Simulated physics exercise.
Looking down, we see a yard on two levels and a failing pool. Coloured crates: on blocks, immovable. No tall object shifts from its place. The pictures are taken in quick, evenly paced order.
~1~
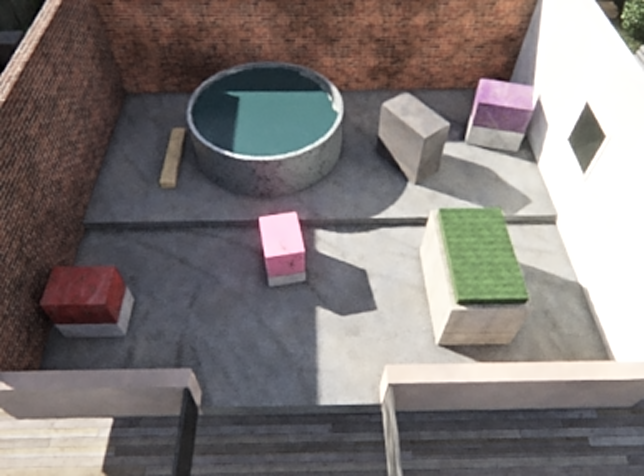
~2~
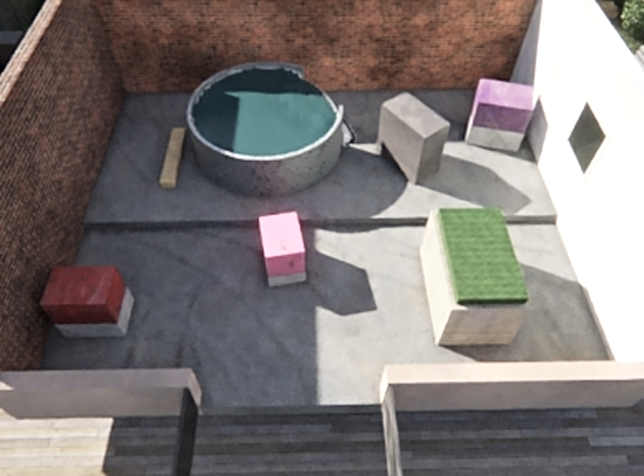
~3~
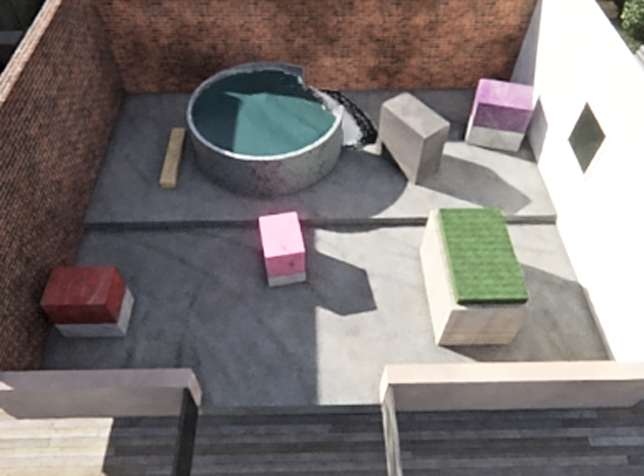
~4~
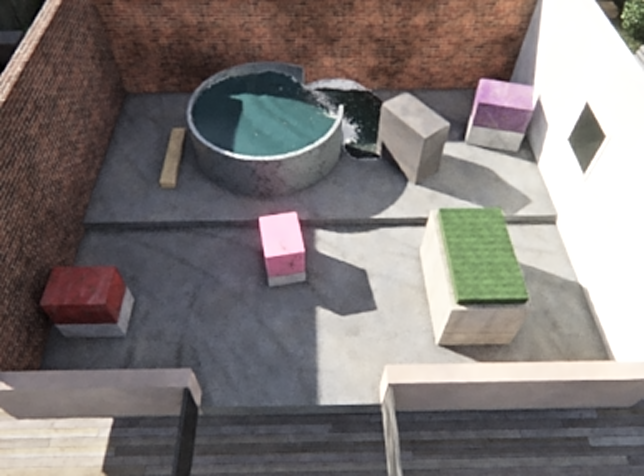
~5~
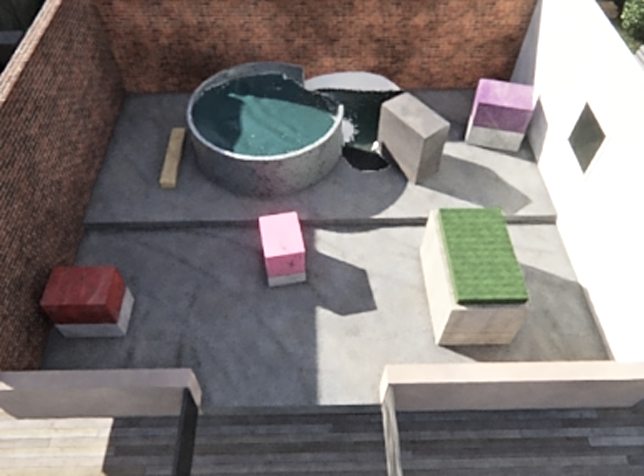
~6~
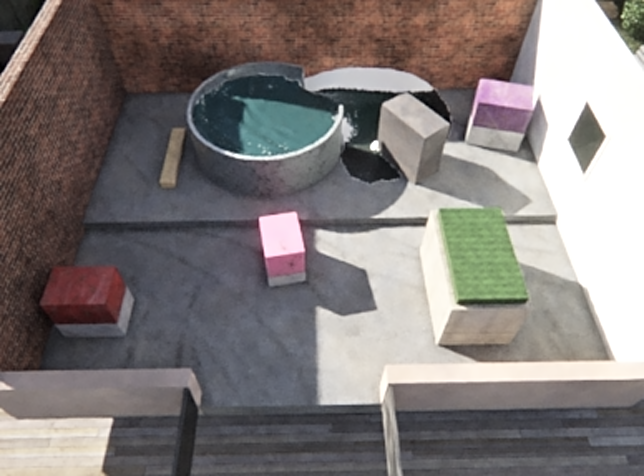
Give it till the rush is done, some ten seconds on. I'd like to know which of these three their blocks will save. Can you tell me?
As I see it, the purple crate will be reached; the red crate will not be reached; the pink crate will not be reached.
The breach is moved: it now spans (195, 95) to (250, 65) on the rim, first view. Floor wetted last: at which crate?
The crate marked pink.
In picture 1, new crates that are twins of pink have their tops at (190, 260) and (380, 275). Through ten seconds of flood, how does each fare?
Is left dry, is left dry.
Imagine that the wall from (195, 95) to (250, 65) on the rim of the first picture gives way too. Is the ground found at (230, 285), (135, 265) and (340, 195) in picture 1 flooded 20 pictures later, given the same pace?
Taken in turn, that's reached, reached, and finally not reached.
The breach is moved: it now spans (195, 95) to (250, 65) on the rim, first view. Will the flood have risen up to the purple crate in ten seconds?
As far as I can tell, the purple one stays clear.
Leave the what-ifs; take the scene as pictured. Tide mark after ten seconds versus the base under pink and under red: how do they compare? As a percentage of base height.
I'd say 80 per cent for the first one and 50 per cent for the second.
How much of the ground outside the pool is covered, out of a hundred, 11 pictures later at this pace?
I reckon around 25 %.
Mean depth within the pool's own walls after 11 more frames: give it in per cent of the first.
I'd put it close to 56 percent.
A moment on, water covers 15 % of the floor; the purple crate water round its plinth, the red crate not reached, the pink crate not reached.
Next, water covers 25 % of the floor; the purple crate water round its plinth, the red crate not reached, the pink crate not reached.
Then, water covers 45 % of the floor; the purple crate water round its plinth, the red crate not reached, the pink crate not reached.
Later, water covers 70 % of the floor; the purple crate water round its plinth, the red crate water round its plinth, the pink crate water round its plinth.
In the end, water covers 95 % of the floor; the purple crate was topped, the red crate stayed above the water, the pink crate stayed above the water.
